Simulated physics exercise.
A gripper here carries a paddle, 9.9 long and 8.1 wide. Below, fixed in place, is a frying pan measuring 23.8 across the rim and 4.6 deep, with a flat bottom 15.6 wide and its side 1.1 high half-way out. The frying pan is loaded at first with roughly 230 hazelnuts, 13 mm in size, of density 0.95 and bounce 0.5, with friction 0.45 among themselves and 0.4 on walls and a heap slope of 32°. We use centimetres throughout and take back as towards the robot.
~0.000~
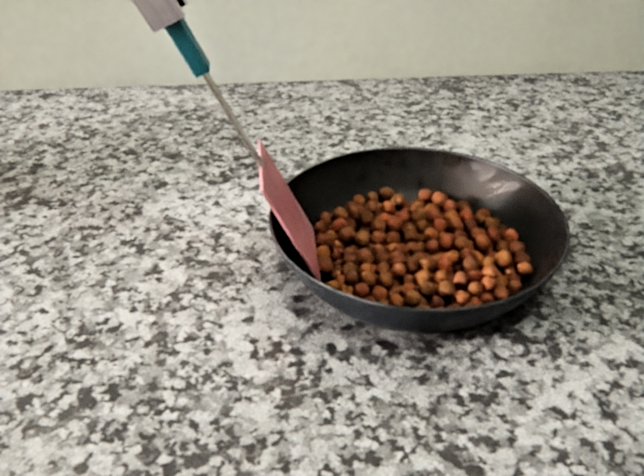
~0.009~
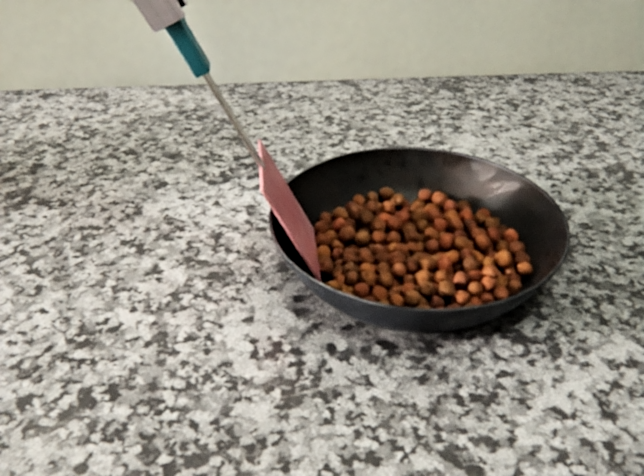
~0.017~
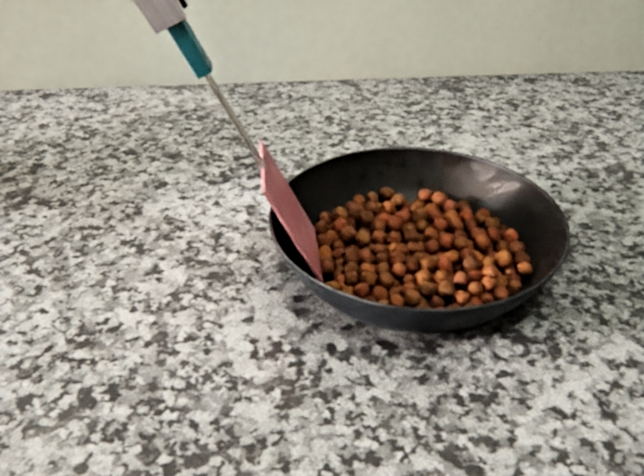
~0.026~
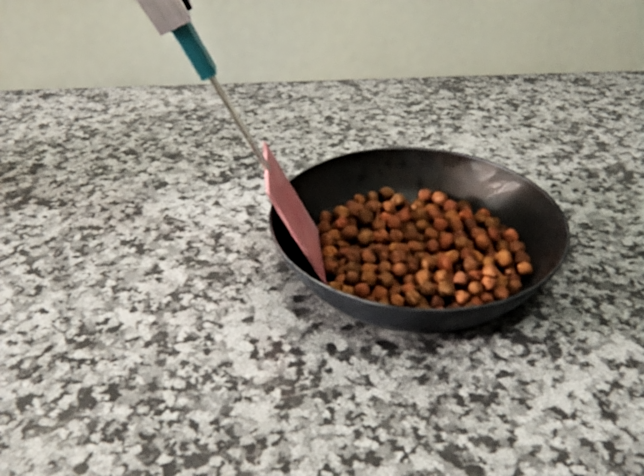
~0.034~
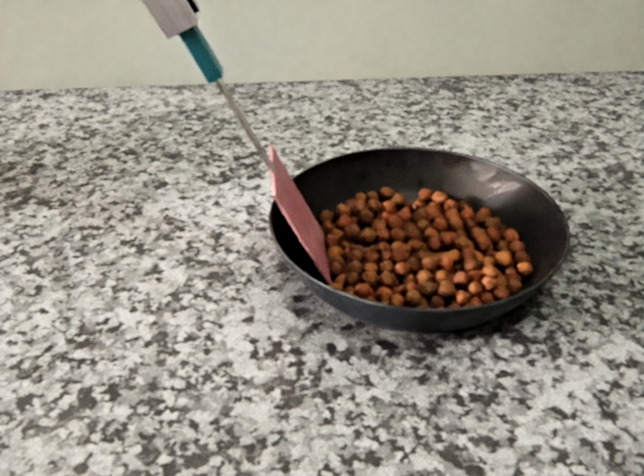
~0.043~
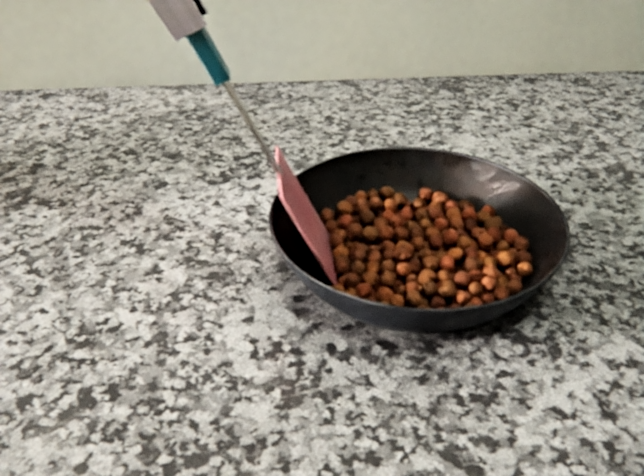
A pink paddle held by a gripper slid slightly to the right inside a dark frying pan of hazelnuts, nudging the nuts at the left edge a little while the pan stayed still.
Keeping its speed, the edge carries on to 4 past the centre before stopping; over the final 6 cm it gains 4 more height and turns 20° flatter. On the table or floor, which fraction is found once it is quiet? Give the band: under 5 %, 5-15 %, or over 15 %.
Band: Under 5 %.
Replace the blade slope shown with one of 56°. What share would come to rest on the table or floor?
Near 0 %.
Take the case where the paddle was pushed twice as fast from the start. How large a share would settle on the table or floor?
Estimate: Near 10 %.
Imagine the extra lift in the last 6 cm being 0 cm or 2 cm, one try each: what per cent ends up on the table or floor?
Result, in order: Approx. 0 % and 0 %.
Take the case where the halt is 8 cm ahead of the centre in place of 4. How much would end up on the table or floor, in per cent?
Changed stop: Approx. 15 %.
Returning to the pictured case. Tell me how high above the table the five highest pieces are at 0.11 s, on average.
Height: Some 3 cm.
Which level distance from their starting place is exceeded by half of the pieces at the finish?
Somewhere near 2 centimetres, I reckon.
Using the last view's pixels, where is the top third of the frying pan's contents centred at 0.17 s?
It is centred at roughly (465, 236).
After 0.11 s, sloping 64°, highest piece 3 above the table; 228 in the frying pan.
After 0.17 s, sloping 54°, highest piece 5 above the table; 228 in the frying pan.
After 0.41 s, sloping 44°, highest piece 5 above the table; 228 in the frying pan.
After 1.46 s, sloping 44°, highest piece 4 above the table; 228 in the frying pan.
In the end, 228 in the frying pan. That is 0 % on the table or floor.
